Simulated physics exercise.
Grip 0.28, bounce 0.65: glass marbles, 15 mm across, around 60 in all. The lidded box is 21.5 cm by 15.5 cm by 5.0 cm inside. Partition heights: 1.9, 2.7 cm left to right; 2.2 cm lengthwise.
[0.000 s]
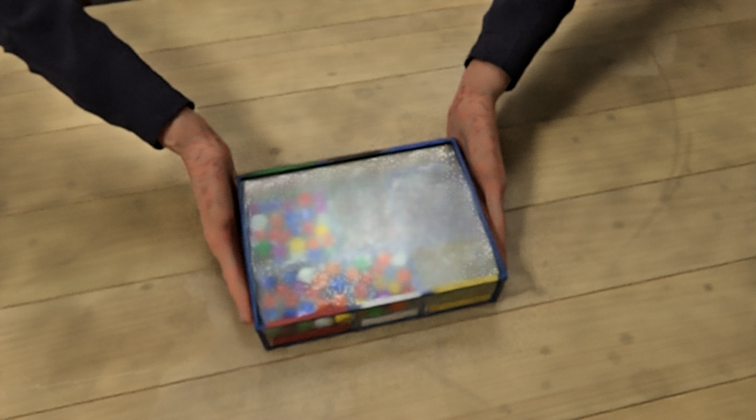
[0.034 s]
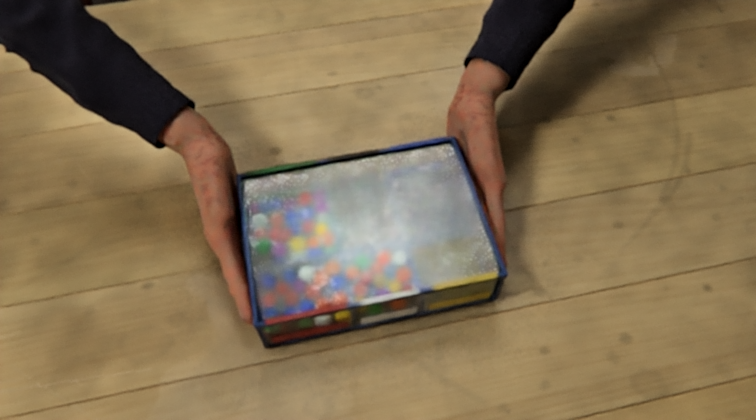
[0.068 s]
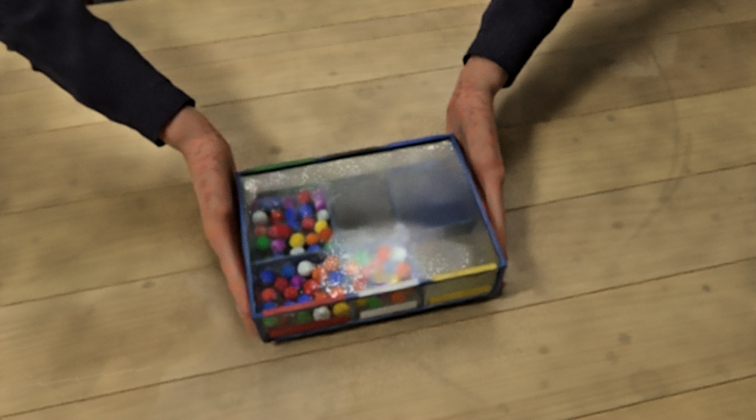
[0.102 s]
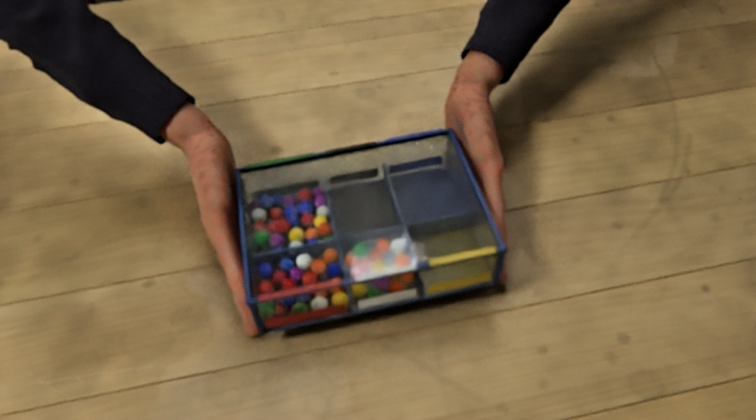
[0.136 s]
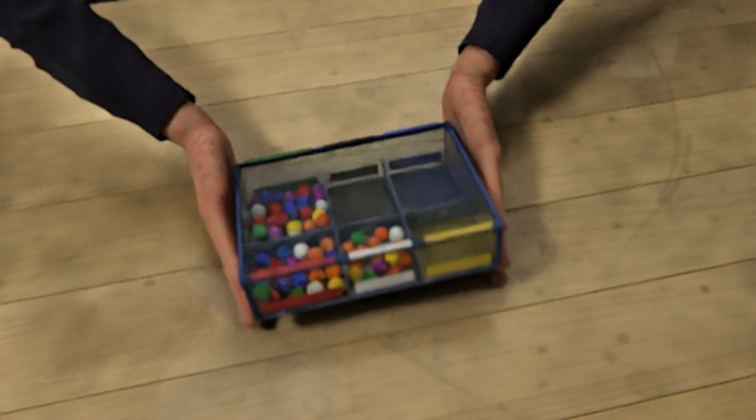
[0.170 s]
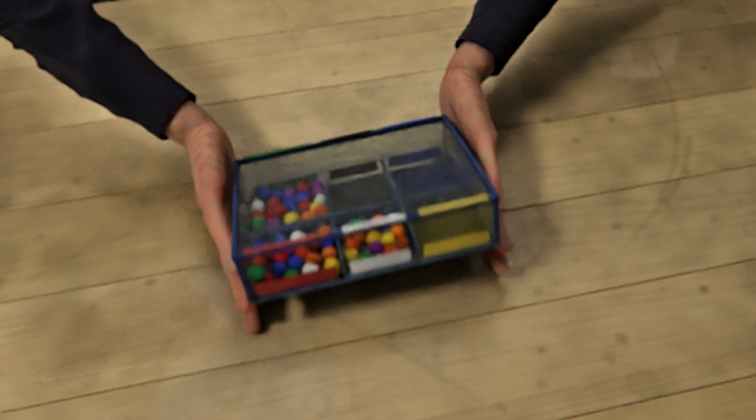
Two hands tilt a clear-lidded box of colourful balls, raising its far side above the floor.
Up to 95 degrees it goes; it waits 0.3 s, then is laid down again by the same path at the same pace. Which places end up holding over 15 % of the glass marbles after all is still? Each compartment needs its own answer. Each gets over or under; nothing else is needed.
Red compartment ends under. Blue compartment ends under. Green compartment ends over. Yellow compartment ends under. White compartment ends under. Black compartment ends over.
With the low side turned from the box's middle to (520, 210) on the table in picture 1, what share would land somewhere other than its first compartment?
I'd say close to 95 %.
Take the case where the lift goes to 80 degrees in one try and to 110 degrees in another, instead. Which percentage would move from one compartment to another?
I'd put them near 40 and 55 percent in that order.
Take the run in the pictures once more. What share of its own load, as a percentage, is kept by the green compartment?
That comes out at about 100 percent.
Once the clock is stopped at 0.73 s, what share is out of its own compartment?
Near 45 in a hundred.
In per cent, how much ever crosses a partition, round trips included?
60 %, roughly.
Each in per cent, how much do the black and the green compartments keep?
In the black compartment 20 percent, in the green 75 percent.
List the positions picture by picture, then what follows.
The first frame shows box tilt 0 degrees, front corners at (259, 326) and (502, 276); red 35 %, green 45 %, white 25 %.
The second frame shows box tilt 1 degrees, front corners at (259, 323) and (502, 273).
The third frame shows box tilt 4 degrees, front corners at (256, 315) and (502, 264), lowest corner left back.
The fourth frame shows box tilt 9 degrees, front corners at (251, 301) and (501, 249), lowest corner left back.
The fifth frame shows box tilt 17 degrees, front corners at (245, 280) and (498, 225), lowest corner left back.
The sixth frame shows box tilt 24 degrees, front corners at (237, 256) and (494, 197), lowest corner left back; red 35 %, green 45 %, white 25 %. The box's pace is about 220 degrees a second.
After 0.73 s, tilt 95 degrees; red 10 %, blue 5 %, green 70 %, white 5 %, black 15 %.
After 1.10 s, tilt 54 degrees; green 80 %, black 20 %.
After 1.56 s, tilt 0 degrees; green 75 %, black 20 %.
At rest (2.4 s), red 0 %, blue 0 %, green 75 %, yellow 0 %, white 0 %, black 20 %.
